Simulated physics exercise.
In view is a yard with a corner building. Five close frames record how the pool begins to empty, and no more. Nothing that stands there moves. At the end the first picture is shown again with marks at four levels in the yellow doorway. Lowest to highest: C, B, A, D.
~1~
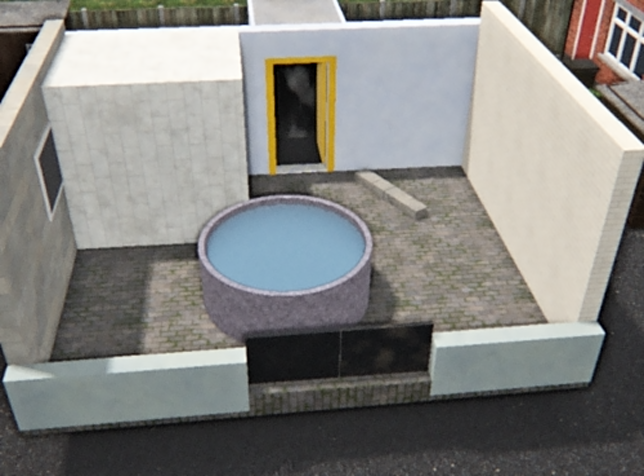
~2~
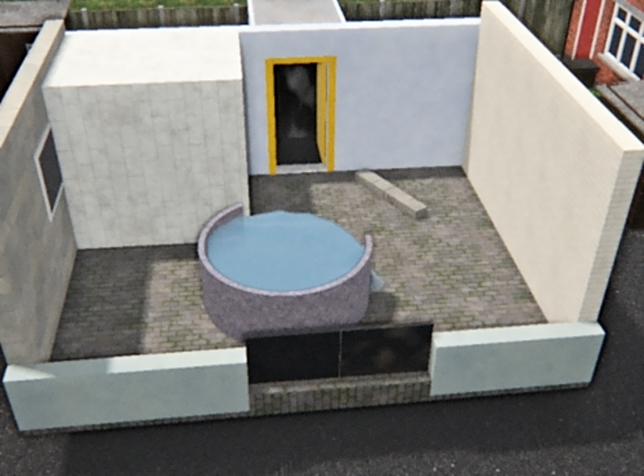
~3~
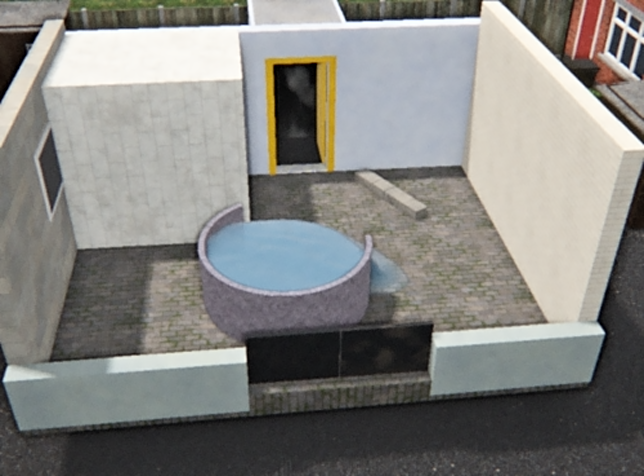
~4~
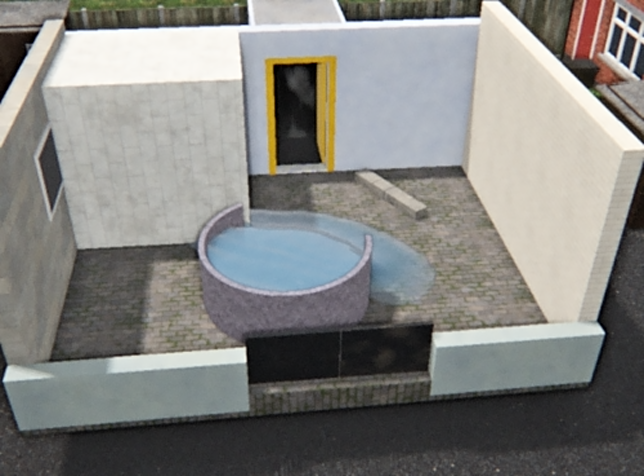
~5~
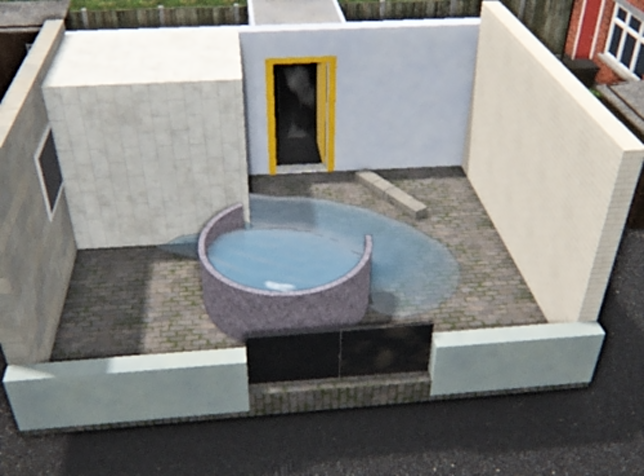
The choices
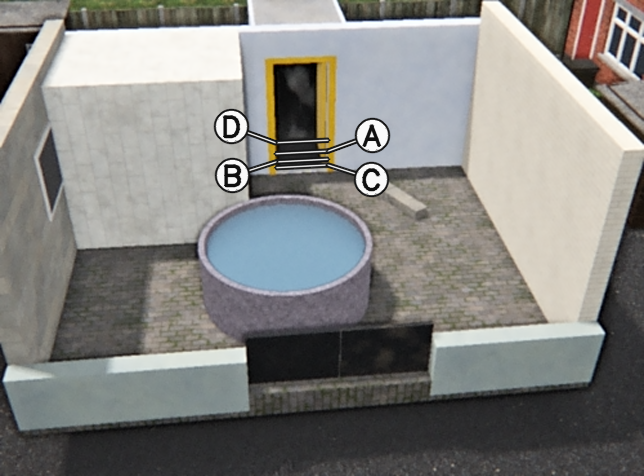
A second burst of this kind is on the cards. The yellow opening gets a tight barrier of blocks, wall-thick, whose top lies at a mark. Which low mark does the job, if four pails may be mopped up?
Take A.
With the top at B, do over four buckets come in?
Yes, it does.
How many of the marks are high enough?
Two of them.
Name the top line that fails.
It is B.
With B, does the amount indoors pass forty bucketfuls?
No.
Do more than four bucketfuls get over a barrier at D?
No.
On the marked copy, A at (302, 152); B at (302, 160); C at (302, 166); D at (301, 141); from the bottom up C, B, A, D.
Choosing A, a bucket or two gets in.
Choosing B, about 14 bucketfuls get in.
Choosing C, dozens of bucketfuls pour in.
Choosing D, nothing gets over.
